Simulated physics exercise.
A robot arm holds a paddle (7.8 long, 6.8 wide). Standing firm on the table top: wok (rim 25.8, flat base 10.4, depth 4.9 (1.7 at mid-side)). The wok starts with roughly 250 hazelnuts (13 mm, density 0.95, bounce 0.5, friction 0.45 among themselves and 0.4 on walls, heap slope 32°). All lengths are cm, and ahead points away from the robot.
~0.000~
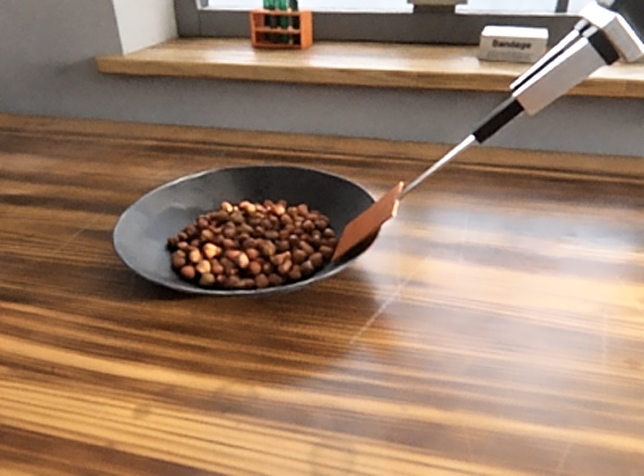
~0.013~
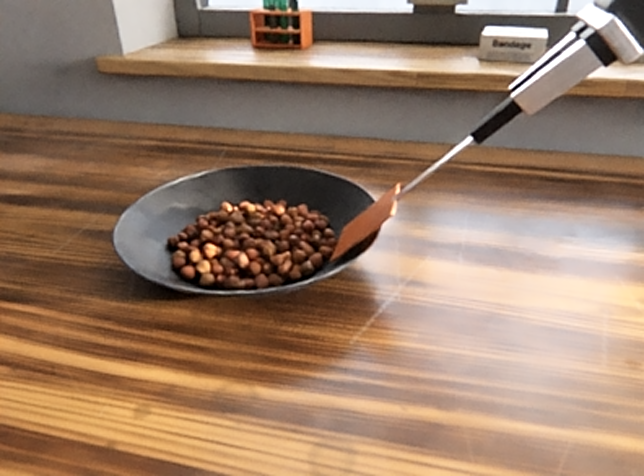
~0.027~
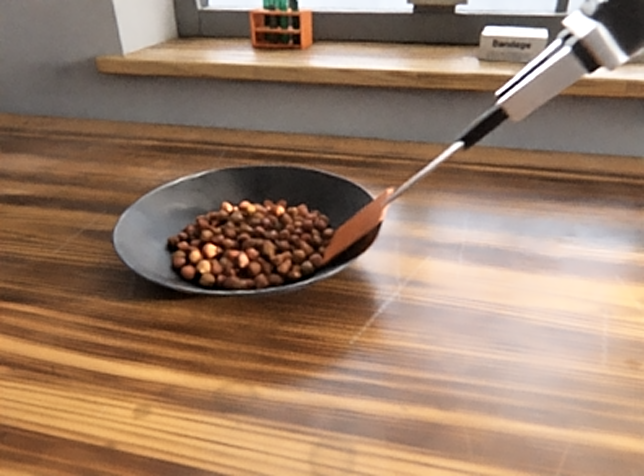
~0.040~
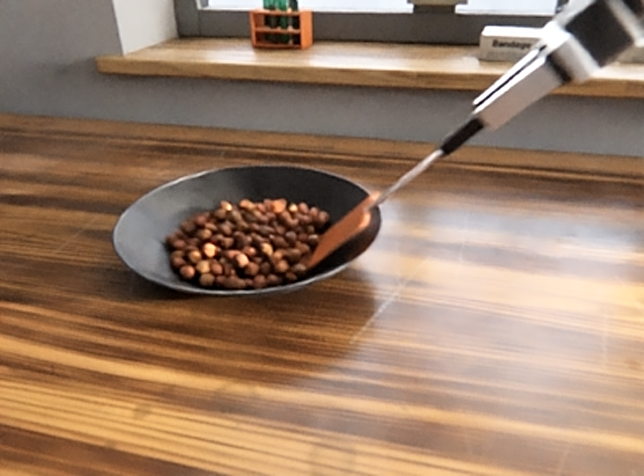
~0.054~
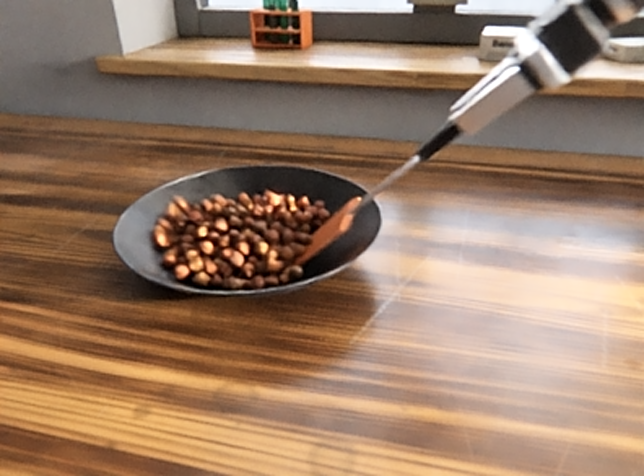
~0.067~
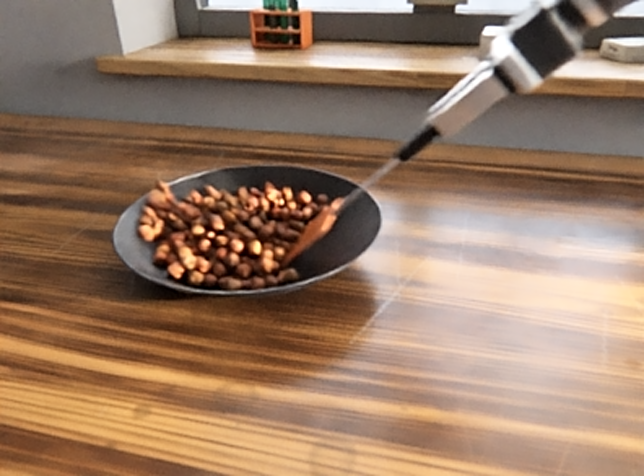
A robot arm slides an orange paddle leftward into a wok, pushing the hazelnuts left.
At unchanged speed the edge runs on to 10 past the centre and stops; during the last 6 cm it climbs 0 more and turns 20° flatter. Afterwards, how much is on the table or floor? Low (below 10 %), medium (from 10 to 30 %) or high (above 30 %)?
Share on the table or floor: High (above 30 %).
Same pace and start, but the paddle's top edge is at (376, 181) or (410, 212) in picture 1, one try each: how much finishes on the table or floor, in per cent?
Some 55 and 50 per cent.
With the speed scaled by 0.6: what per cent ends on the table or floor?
About 35 per cent.
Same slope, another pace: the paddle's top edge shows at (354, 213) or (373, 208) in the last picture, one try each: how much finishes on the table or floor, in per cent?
Some 35 and 20 per cent.
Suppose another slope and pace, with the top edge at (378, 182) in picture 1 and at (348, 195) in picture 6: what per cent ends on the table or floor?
About 30 per cent.
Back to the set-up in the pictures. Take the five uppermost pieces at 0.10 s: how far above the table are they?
Roughly 8 cm.
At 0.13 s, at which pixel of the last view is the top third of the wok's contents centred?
Around (187, 203).
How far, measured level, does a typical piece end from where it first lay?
Some 14 cm.
After 0.10 s, sloping 46°, highest piece 9 above the table; 240 in the wok, 8 on the blade or in flight.
After 0.13 s, sloping 41°, highest piece 12 above the table; 226 in the wok, 22 on the blade or in flight.
After 0.35 s, sloping 26°, highest piece 8 above the table; 125 in the wok, 91 on the table or floor, 32 on the blade or in flight.
After 1.40 s, sloping 26°, highest piece 4 above the table; 125 in the wok, 123 on the table or floor.
At rest, 125 in the wok, 123 on the table or floor. That is 50 % on the table or floor.
